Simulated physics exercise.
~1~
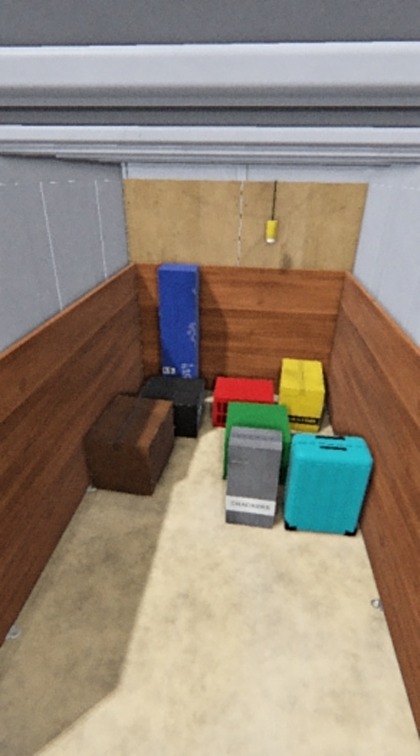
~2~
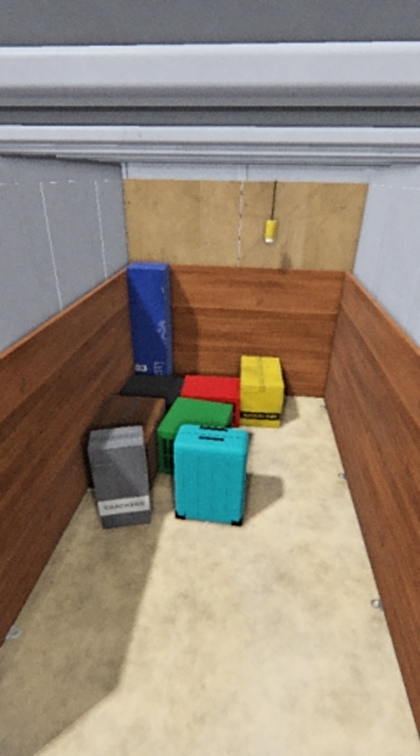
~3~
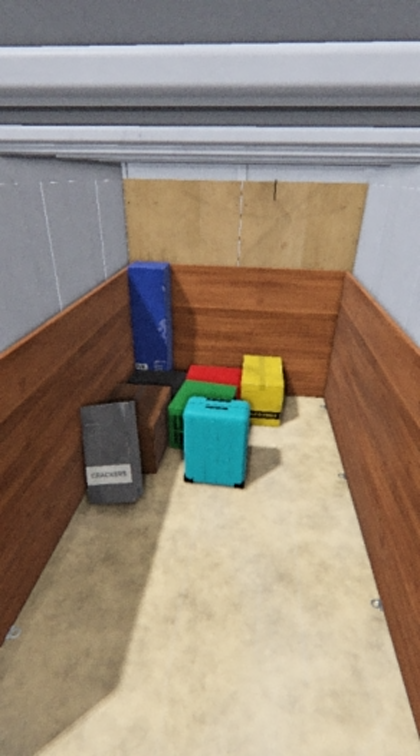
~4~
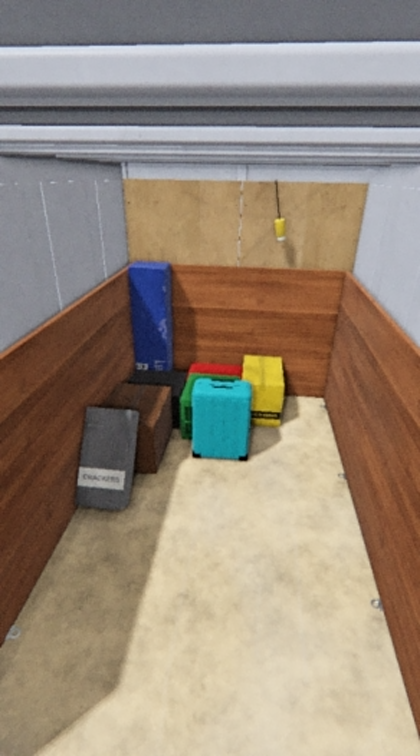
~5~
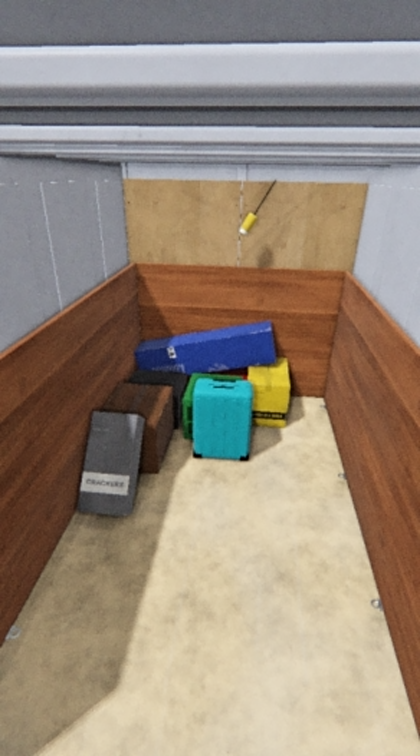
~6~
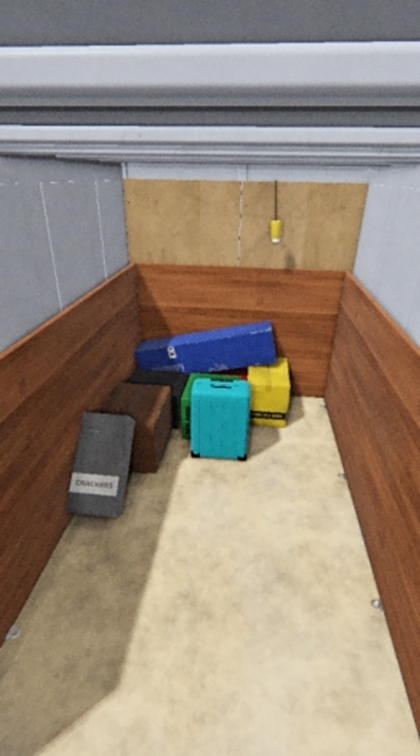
Boxes and a turquoise suitcase in a delivery van's walled load bay slide left, then forwards as the grey box tips to lean against the left side. The tall blue box topples rightwards across the back, ending slanted over the cargo while the suitcase stays upright.
